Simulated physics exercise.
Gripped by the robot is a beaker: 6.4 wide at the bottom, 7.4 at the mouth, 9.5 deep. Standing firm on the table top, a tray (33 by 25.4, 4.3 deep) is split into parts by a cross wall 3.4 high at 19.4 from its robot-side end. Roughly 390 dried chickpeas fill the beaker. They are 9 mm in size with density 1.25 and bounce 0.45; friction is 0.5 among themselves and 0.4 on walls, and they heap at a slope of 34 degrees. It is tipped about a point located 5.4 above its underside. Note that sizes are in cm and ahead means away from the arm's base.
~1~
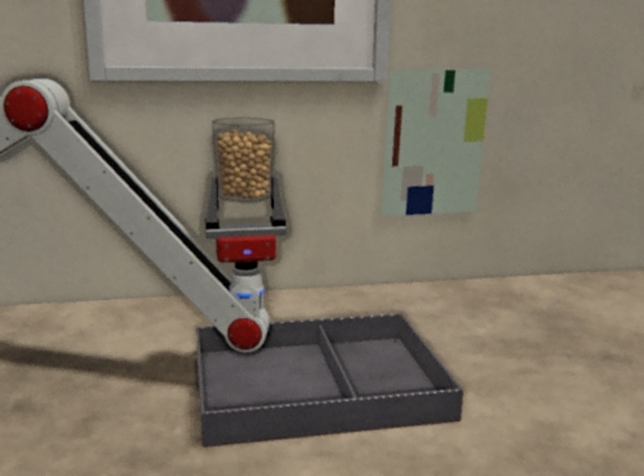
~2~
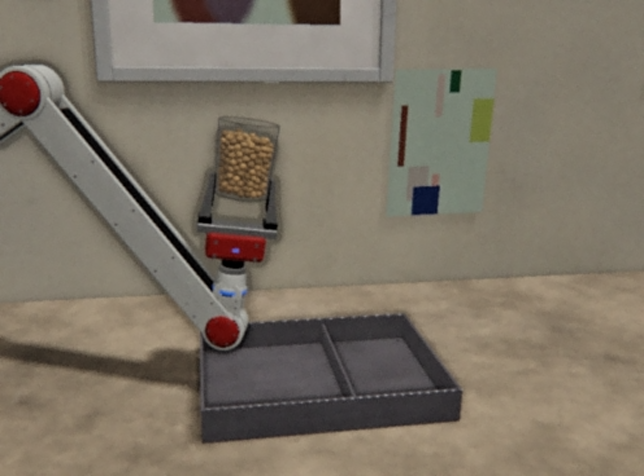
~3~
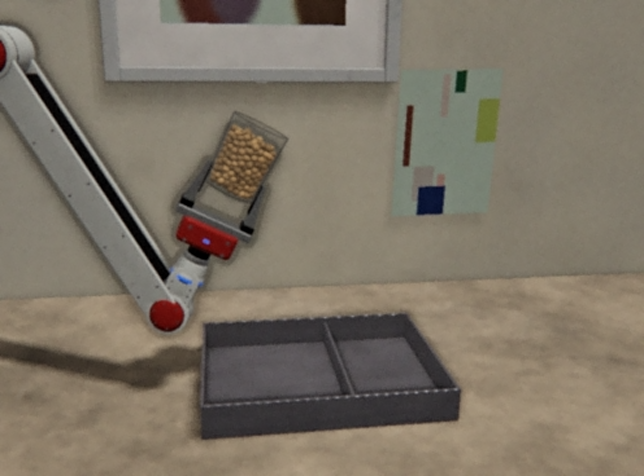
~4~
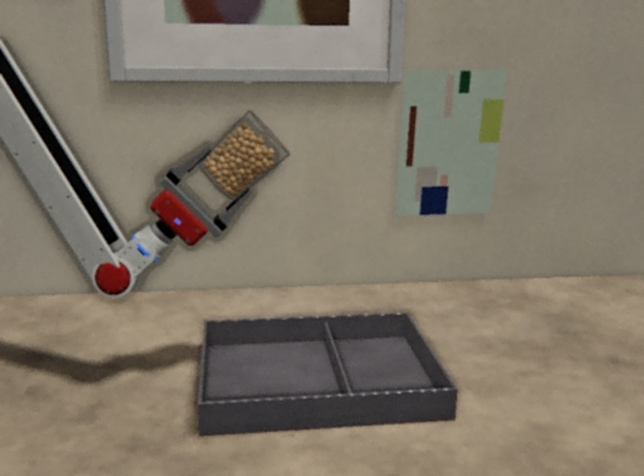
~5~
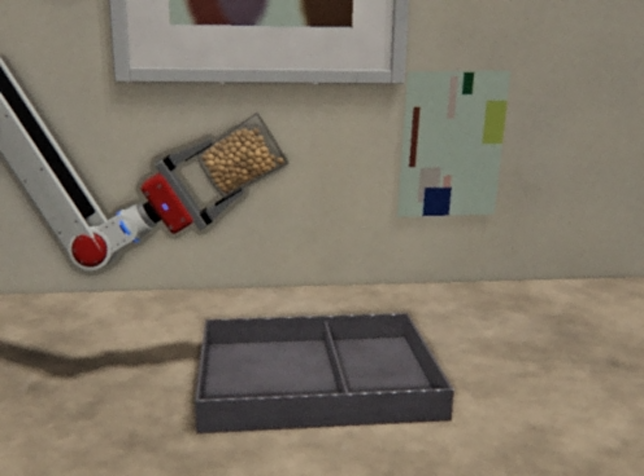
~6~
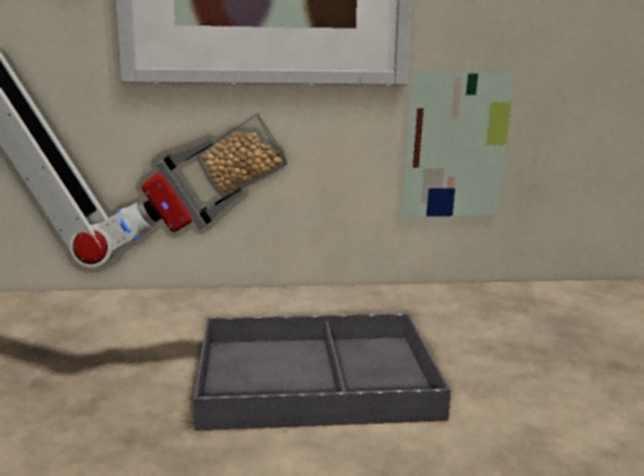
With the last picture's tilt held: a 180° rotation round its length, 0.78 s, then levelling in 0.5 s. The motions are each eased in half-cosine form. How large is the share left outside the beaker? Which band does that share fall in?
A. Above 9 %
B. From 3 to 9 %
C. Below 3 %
Answer: C.
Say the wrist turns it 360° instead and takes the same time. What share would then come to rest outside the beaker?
I'd expect some 0 per cent.
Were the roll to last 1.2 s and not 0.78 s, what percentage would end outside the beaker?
About 0 %.
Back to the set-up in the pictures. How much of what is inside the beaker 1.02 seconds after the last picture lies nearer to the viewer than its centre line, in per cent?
Some 45 per cent.
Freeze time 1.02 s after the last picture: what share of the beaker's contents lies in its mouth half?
Near 45 per cent lies in the mouth half.
Then, 0.51 s later, tipped 59°, highest piece 37 above the table; 386 in the beaker.
Then, 1.02 s later, tipped 31°, highest piece 37 above the table; 384 in the beaker, 2 in the robot-side part.
Then, 1.48 s later, upright, highest piece 38 above the table; 384 in the beaker, 1 in the robot-side part, 1 in the far-side part.
Then, 2.18 s later, upright, highest piece 38 above the table; 384 in the beaker, 1 in the robot-side part, 1 in the far-side part.
At rest, 384 in the beaker, 1 in the robot-side part, 1 in the far-side part. That is 1 % outside the beaker.
